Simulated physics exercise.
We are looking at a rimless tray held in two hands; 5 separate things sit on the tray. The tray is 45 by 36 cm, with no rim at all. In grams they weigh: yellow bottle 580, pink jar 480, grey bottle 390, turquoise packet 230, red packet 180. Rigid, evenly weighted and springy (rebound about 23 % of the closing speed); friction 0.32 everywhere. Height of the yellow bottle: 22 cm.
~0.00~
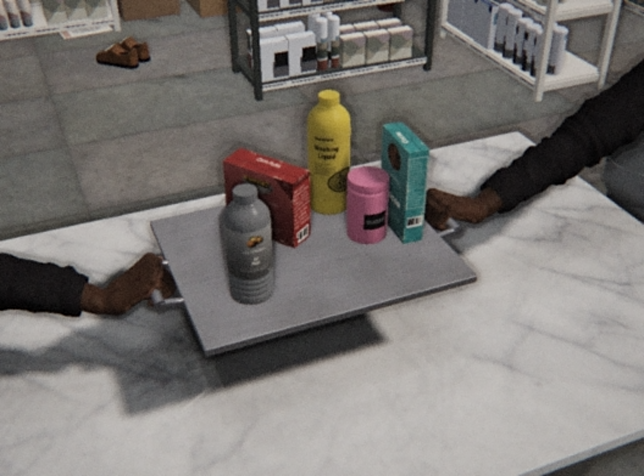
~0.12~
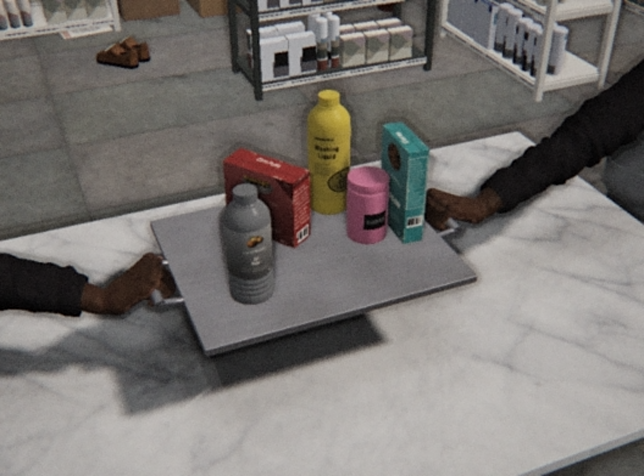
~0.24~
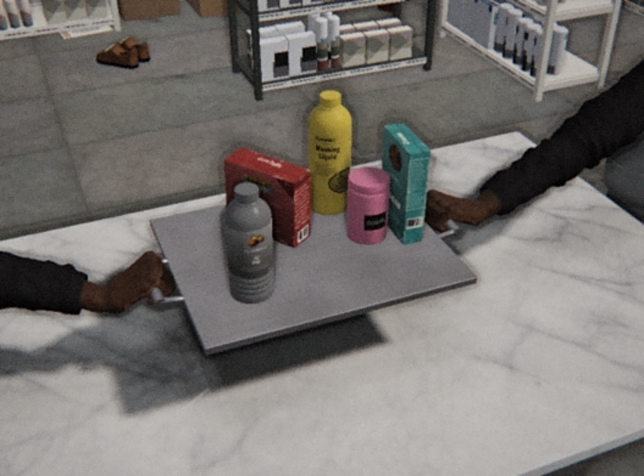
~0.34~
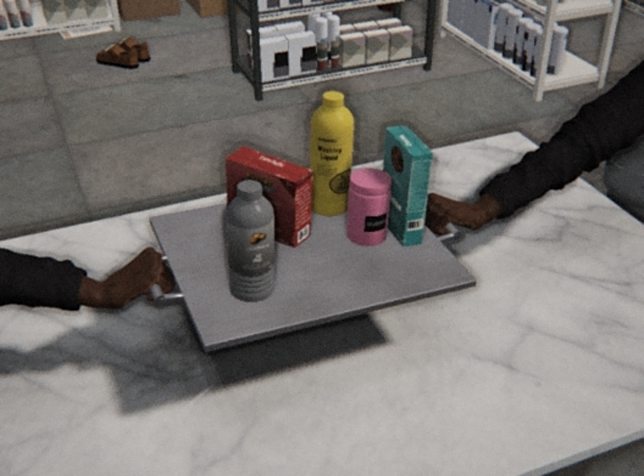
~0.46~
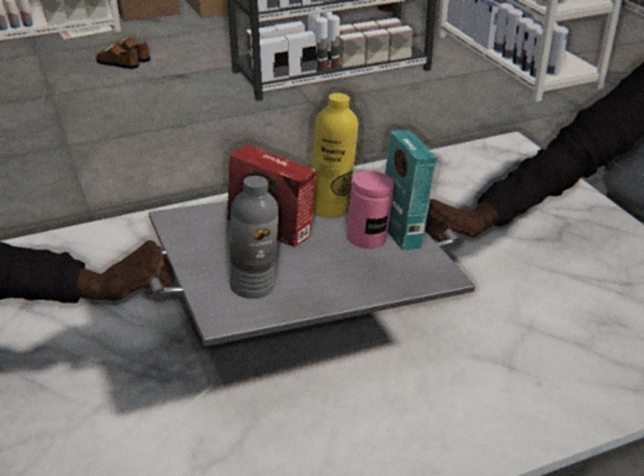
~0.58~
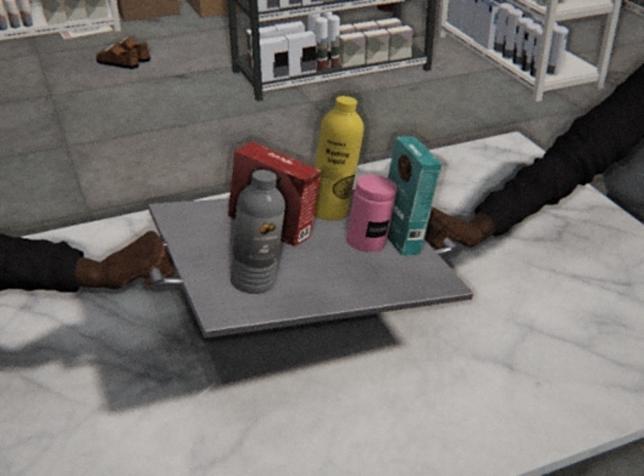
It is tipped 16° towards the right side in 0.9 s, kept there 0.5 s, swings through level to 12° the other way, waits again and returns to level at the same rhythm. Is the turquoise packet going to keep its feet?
The turquoise packet falls over.
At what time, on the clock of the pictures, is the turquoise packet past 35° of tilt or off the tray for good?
At about 1.1 s.
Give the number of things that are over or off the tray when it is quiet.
In all, 1.
After 1.28 s, tilt 16°, right edge down; turquoise packet now off the tray.
After 2.08 s, tilt 5°, left edge down.
In the end (4.3 s), off the tray and tipped over, turquoise packet; the other 4 under 5 cm from the start. At the end, from the last picture's camera, turquoise packet near (466, 274).
